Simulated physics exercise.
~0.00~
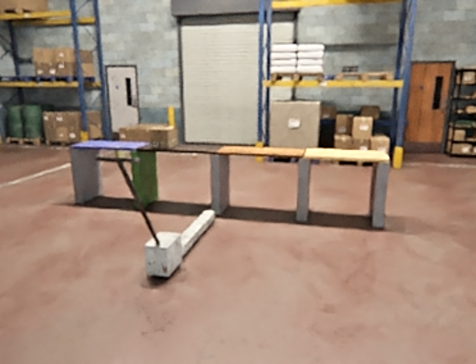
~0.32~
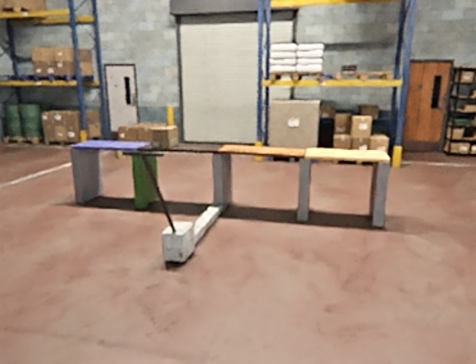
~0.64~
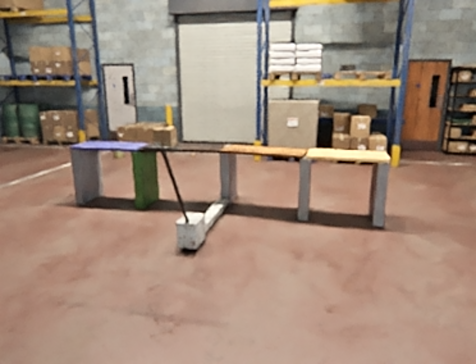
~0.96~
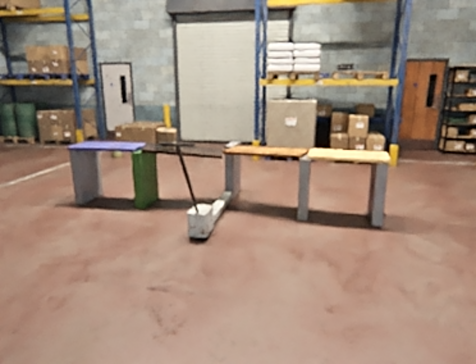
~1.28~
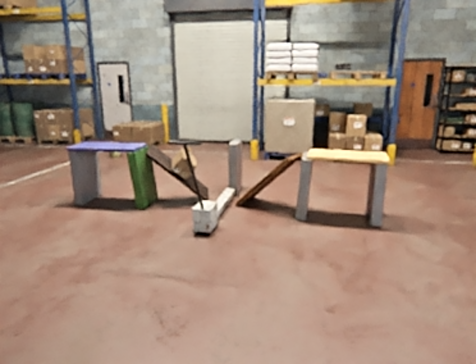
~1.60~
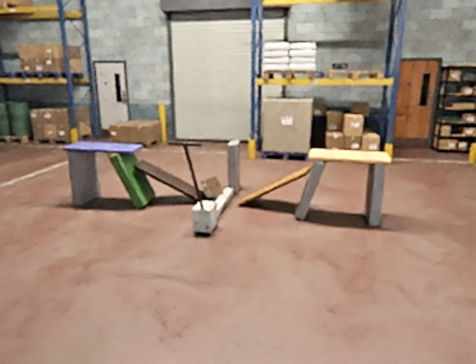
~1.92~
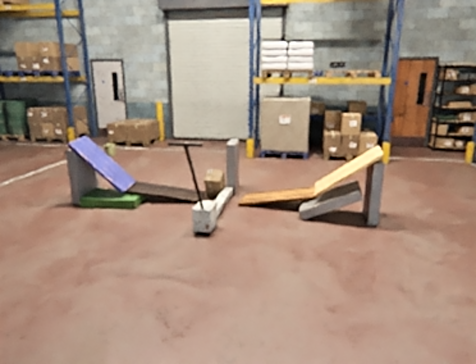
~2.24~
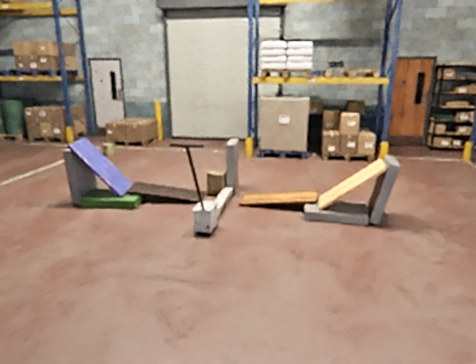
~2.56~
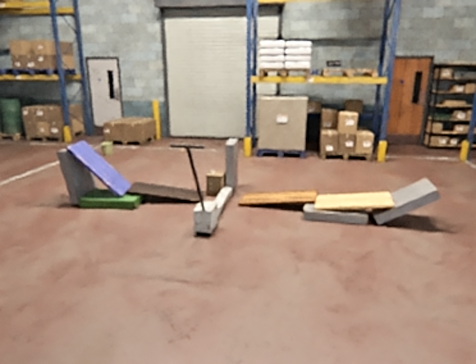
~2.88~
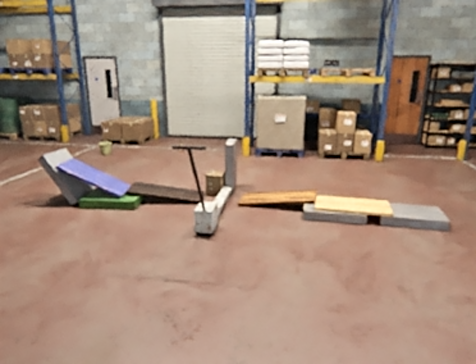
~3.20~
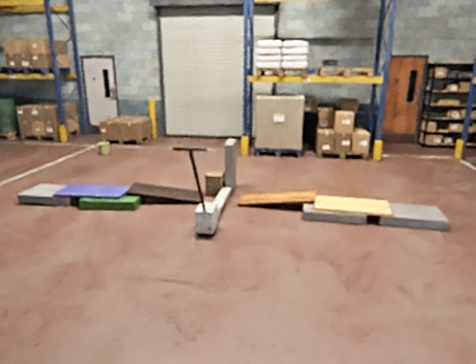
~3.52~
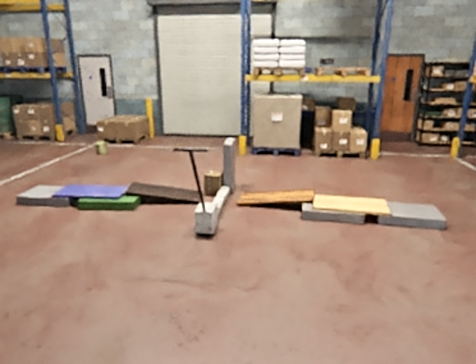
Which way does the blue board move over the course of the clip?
The blue board moves down, tilting as its supports topple and ending up low near the floor.
We see a low floor jack push into an upright beneath a row of boards in a store room. The middle boards drop, then the neighbouring uprights topple outward on both sides, leaving boards and supports spread low across the floor, the jack standing among them.
